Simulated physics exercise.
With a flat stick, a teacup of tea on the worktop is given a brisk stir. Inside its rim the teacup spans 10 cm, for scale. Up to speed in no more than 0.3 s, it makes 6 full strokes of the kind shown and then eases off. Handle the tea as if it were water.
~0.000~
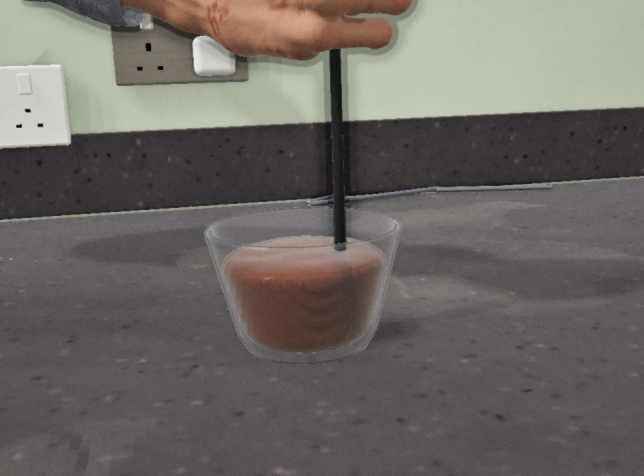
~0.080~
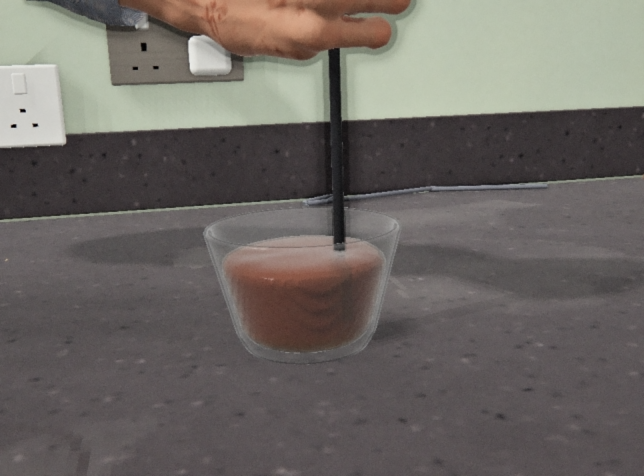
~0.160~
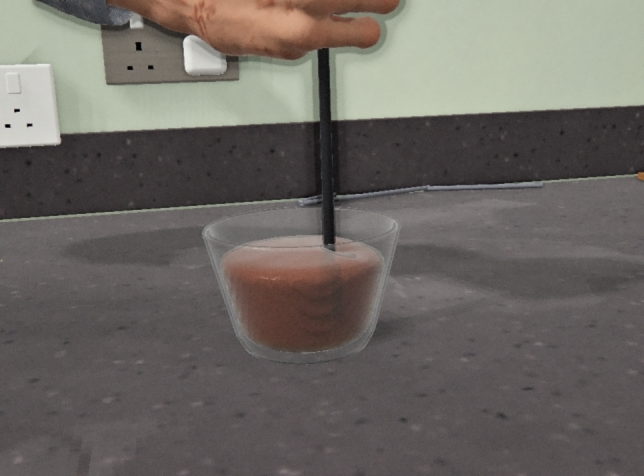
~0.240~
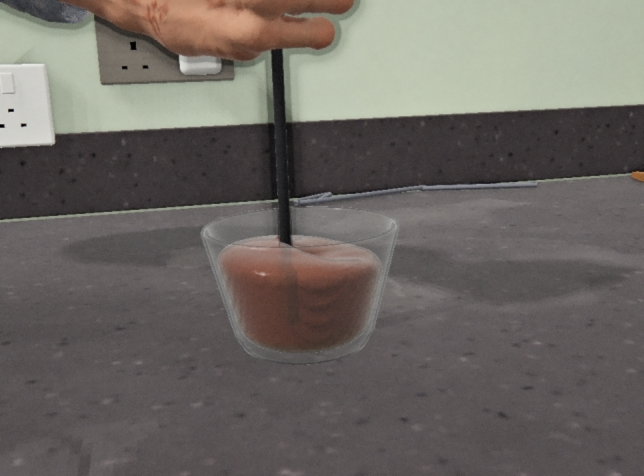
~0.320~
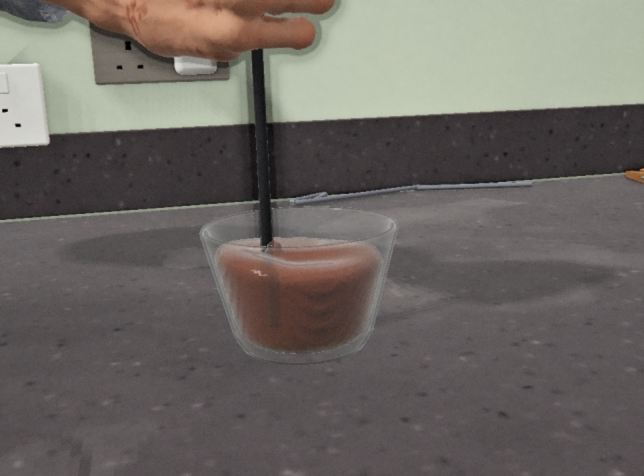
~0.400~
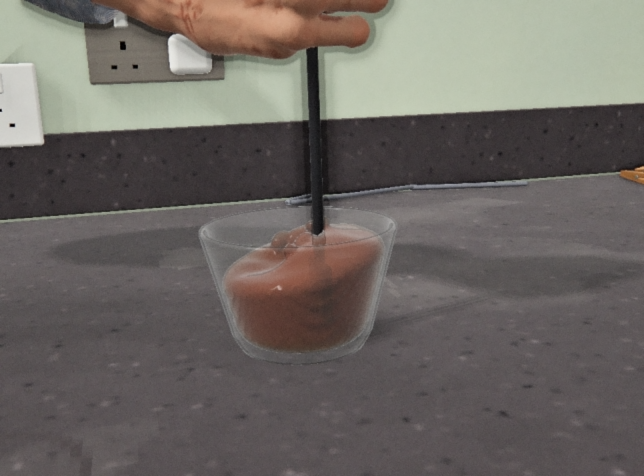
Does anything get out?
Yes.
By 0.83 s 2 ml is over the rim.
By 1.26 s 6 ml is over the rim.
By 1.69 s 6 ml is over the rim.
By 2.12 s 6 ml is over the rim.
At rest 6 ml is over the rim.
